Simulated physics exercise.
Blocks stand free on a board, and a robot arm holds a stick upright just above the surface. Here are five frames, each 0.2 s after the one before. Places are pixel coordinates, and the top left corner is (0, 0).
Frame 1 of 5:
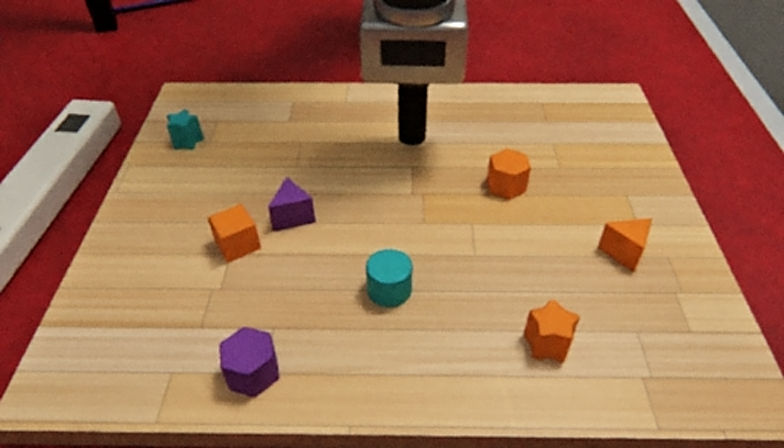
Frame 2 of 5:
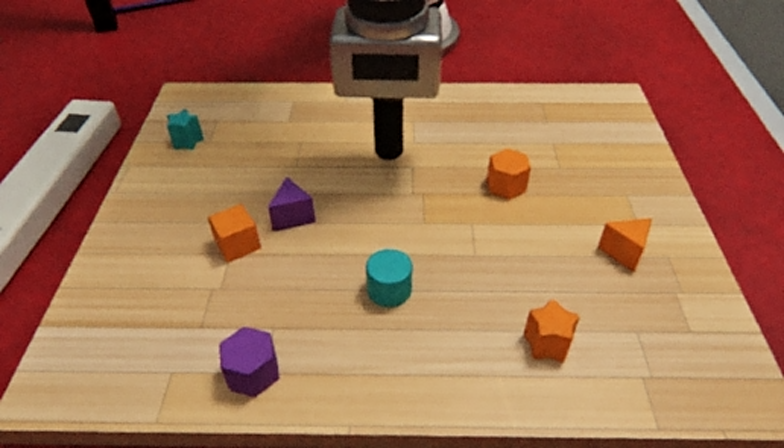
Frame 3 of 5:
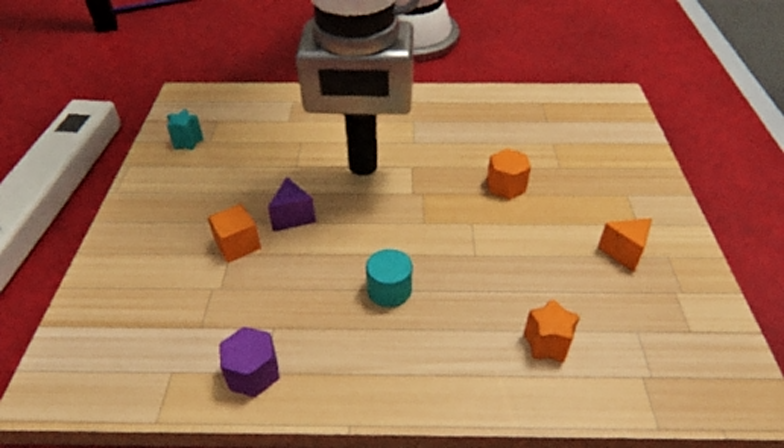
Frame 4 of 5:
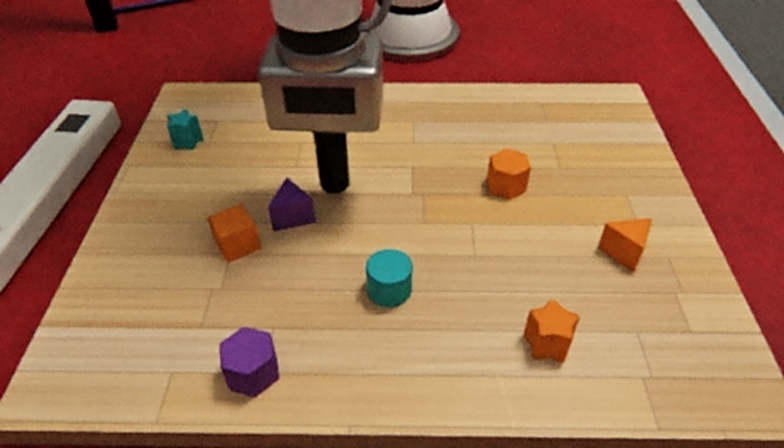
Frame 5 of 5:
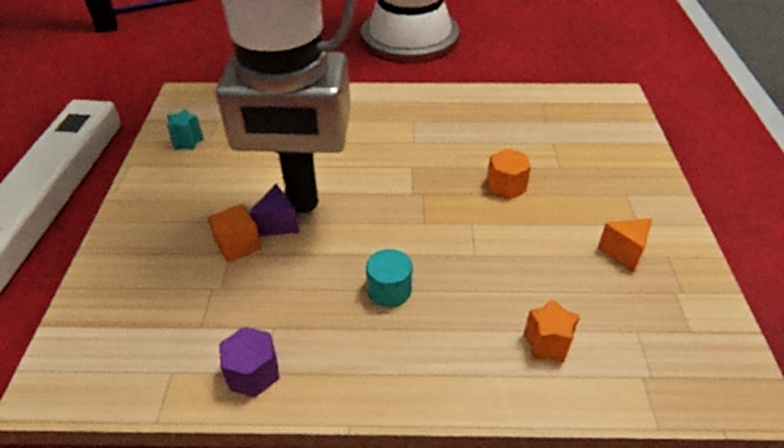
On a wooden board, a robot arm's stick moves left and nudges a purple triangular block.
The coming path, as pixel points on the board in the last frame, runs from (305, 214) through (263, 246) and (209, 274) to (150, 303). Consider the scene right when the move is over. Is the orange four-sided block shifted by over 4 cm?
The answer is yes.
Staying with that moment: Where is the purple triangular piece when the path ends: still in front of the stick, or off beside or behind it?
Most likely the purple triangular piece slides off.
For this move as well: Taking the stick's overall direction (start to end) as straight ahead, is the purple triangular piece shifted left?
No - that is not the case.
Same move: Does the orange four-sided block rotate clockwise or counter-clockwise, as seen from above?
Looking down: Clockwise.
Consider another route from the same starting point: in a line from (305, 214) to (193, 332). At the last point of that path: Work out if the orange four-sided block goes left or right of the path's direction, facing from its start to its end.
Off to the right side.
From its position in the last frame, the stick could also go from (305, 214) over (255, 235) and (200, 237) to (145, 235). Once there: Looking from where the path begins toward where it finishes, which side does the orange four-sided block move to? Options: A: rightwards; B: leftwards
B.
The first path, step by step. One third of the way, stick at (259, 235); orange four-sided block at (200, 231), turned 20° anticlockwise; purple triangular piece at (228, 213), turned 40° clockwise.
Two thirds of the way, stick at (204, 263); orange four-sided block at (169, 237), turned 40° clockwise; purple triangular piece at (216, 213), turned 70° clockwise.
At the end, stick at (144, 292); orange four-sided block at (157, 239), turned 75° clockwise; purple triangular piece at (216, 213), turned 70° clockwise.
